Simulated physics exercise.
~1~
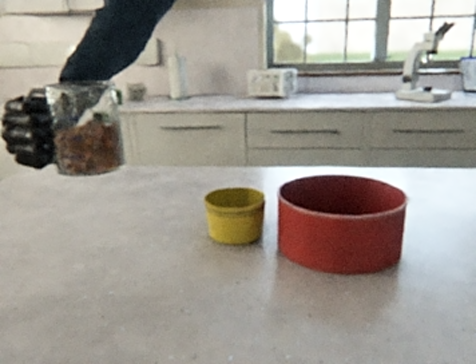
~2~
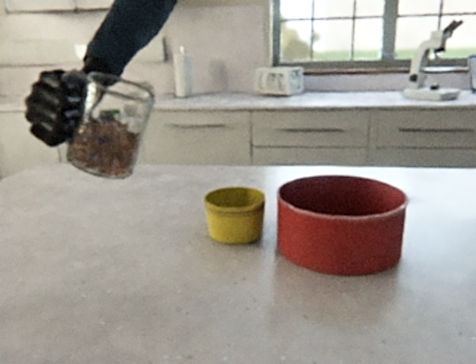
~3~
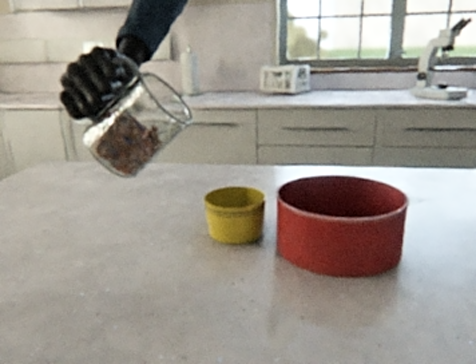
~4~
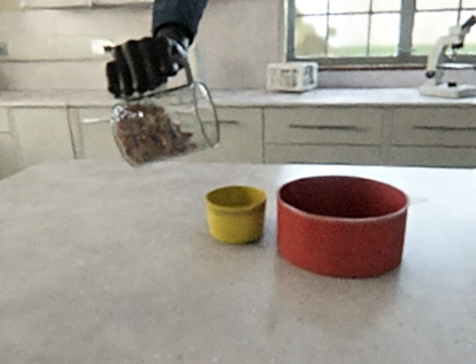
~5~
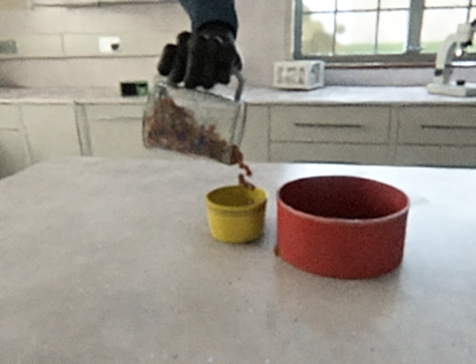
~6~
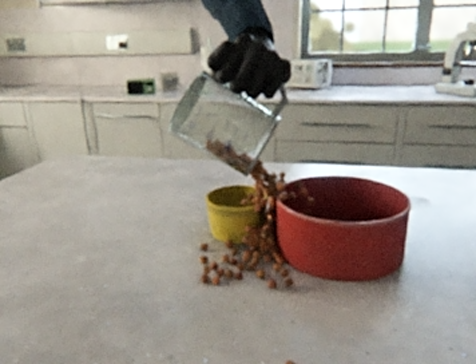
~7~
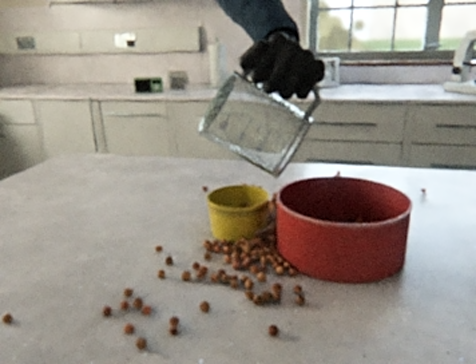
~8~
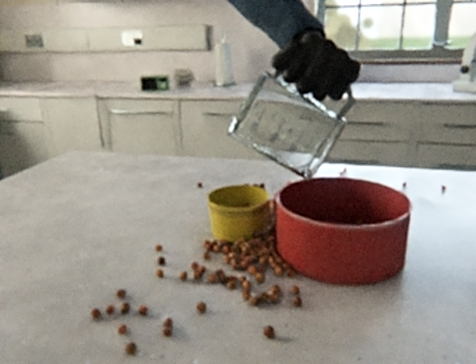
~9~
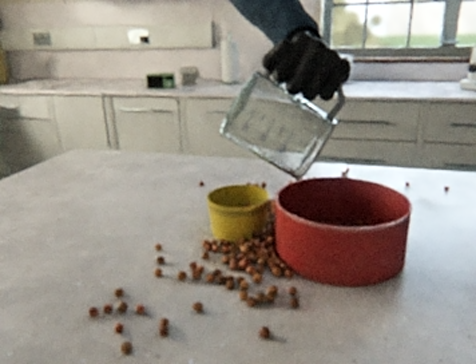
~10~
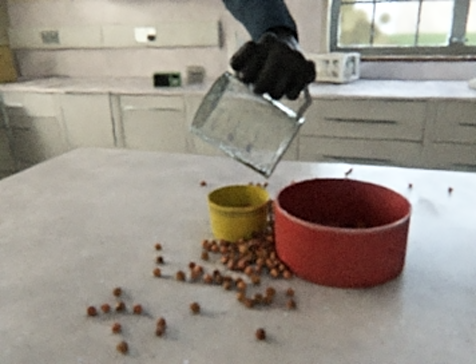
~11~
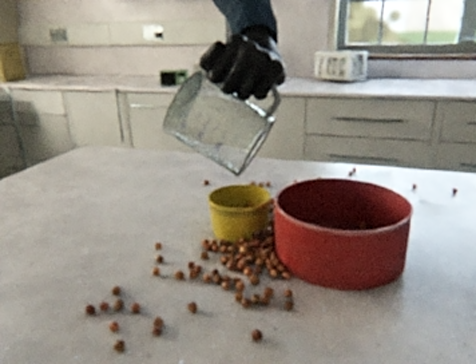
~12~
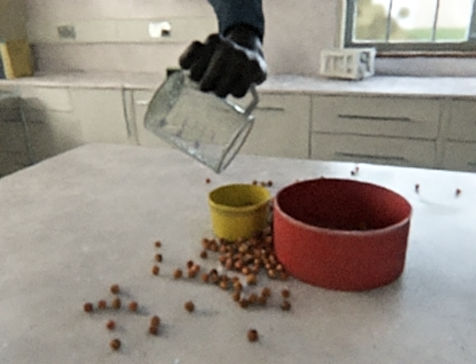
A black-gloved hand carries a clear glass jug of small brown hazelnuts rightward over a pale countertop, where a yellow dish stands beside a wider red pot. The jug tips further as it travels, and the first nuts slide from its rim above the yellow dish. It keeps moving right and tilting, and the rest tumble out in a rush around both containers. Many bounce and scatter across the counter. Now empty, the jug drifts over the red pot, then moves back left, still tipped, while the spilled nuts lie mostly heaped before the upright dish and pot.
